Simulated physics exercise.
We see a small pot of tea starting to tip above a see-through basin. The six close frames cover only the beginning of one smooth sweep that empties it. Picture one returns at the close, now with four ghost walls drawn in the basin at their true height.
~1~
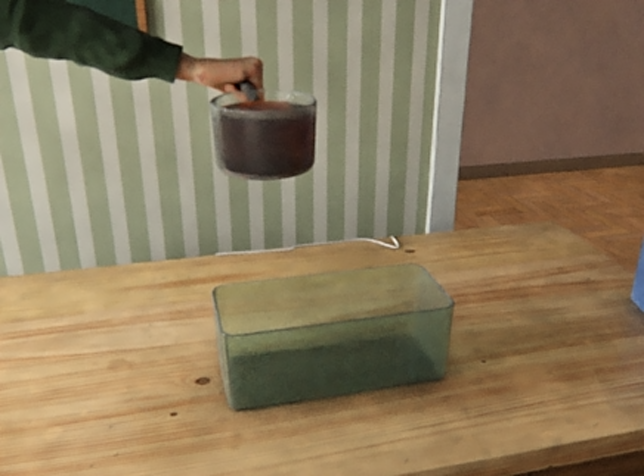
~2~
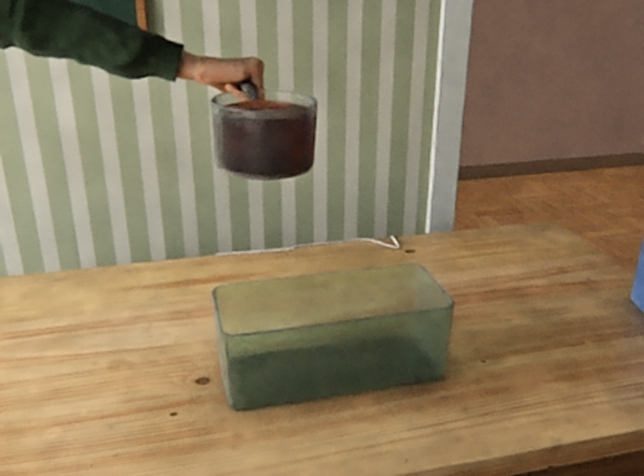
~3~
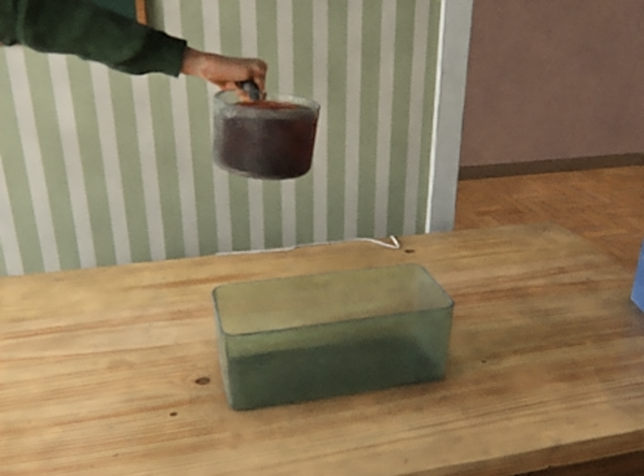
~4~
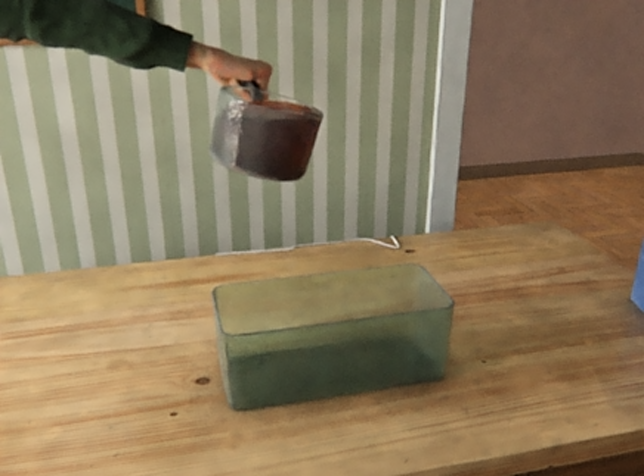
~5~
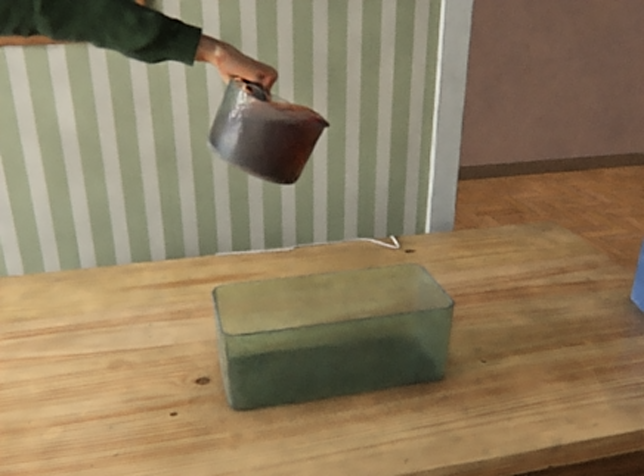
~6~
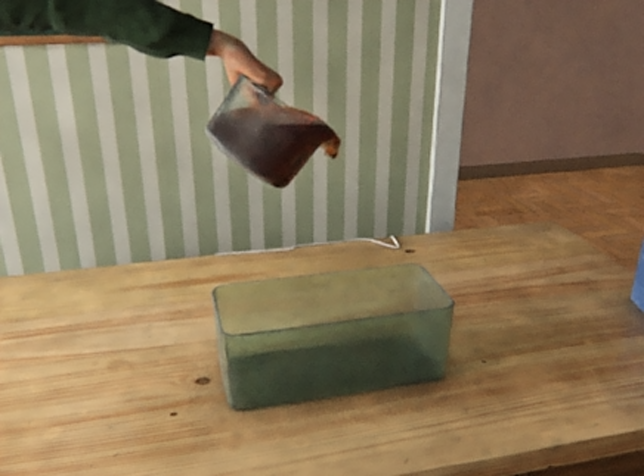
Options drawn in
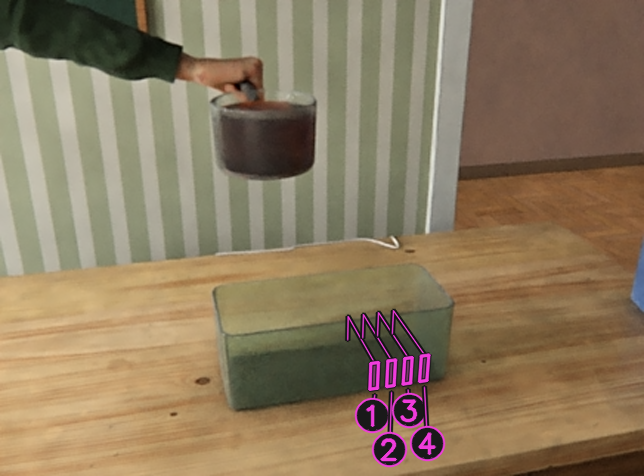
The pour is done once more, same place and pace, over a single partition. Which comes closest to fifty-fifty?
Use place 2.
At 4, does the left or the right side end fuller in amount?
The left one.
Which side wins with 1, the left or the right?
The right one.
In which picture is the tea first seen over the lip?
In picture 5.
In magenta, 1 at (374, 394); 2 at (391, 392); 3 at (408, 389); 4 at (424, 387).
If 1 is chosen, about 23 % ends left of the wall and 75 % right of it.
If 2 is chosen, about 51 % ends left of the wall and 48 % right of it.
If 3 is chosen, about 74 % ends left of the wall and 23 % right of it; 3 % is lost outside.
If 4 is chosen, about 92 % ends left of the wall and 4 % right of it; 4 % is lost outside.
